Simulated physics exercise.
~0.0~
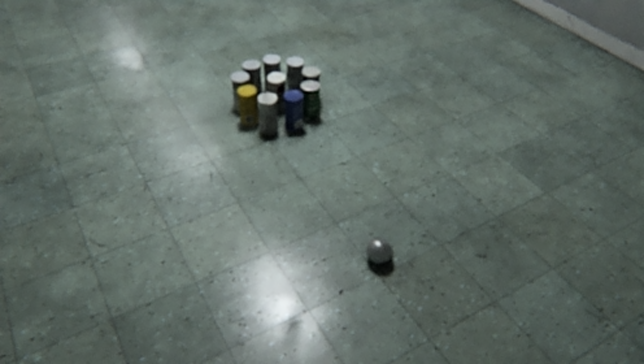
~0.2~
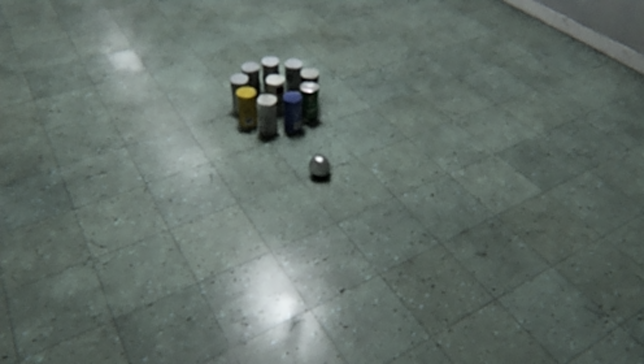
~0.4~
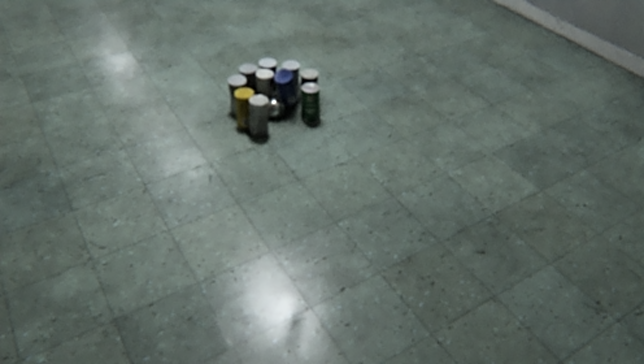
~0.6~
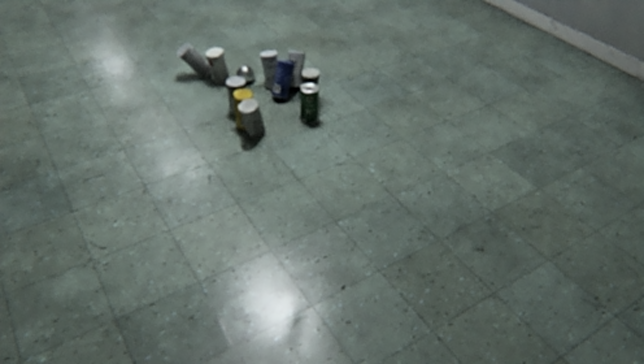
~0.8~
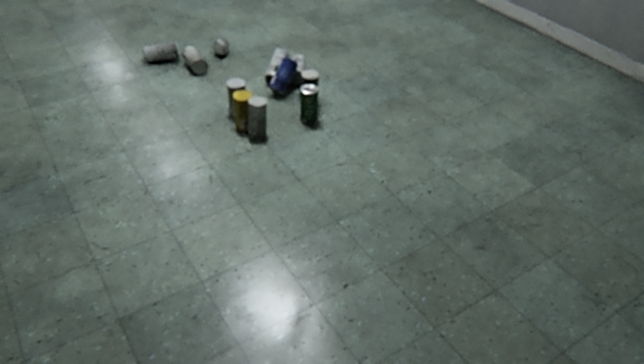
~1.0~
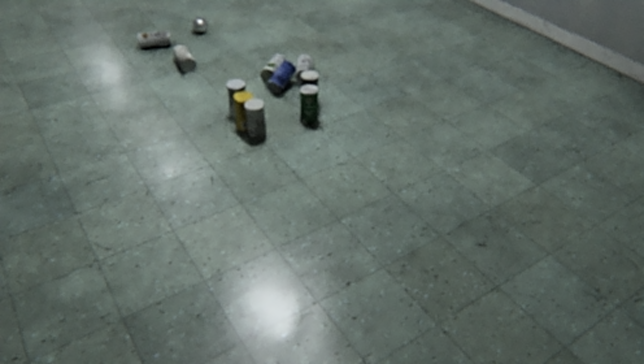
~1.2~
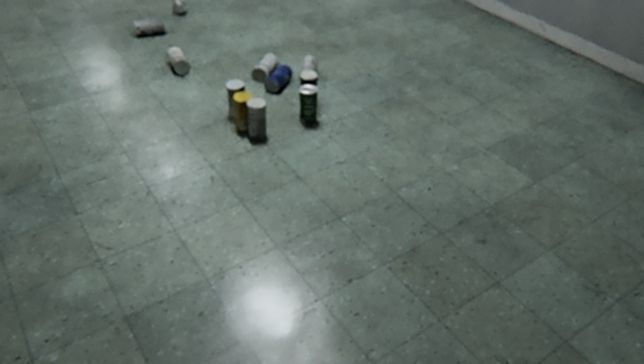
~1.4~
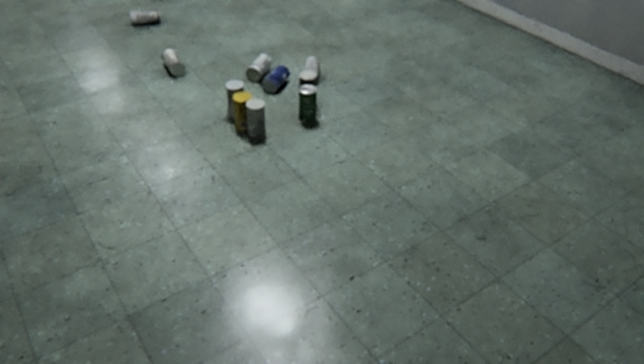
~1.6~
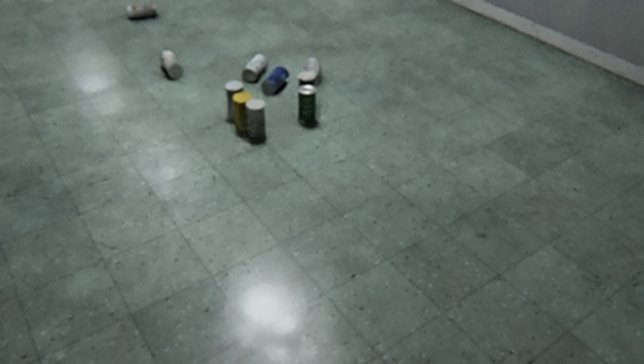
A shiny steel ball rolls across a dull green tiled floor, seen from above at an angle, toward a tight cluster of upright canisters, with yellow, grey and blue ones at the front and a green one at the right. It moves left and away, strikes the front of the group near the blue canister and pushes through. Pale canisters tip and scatter to the far left, while the blue one leans and falls beside others. The ball rolls out of view at the top. The green and yellow canisters remain standing, with the blue one lying flat behind.
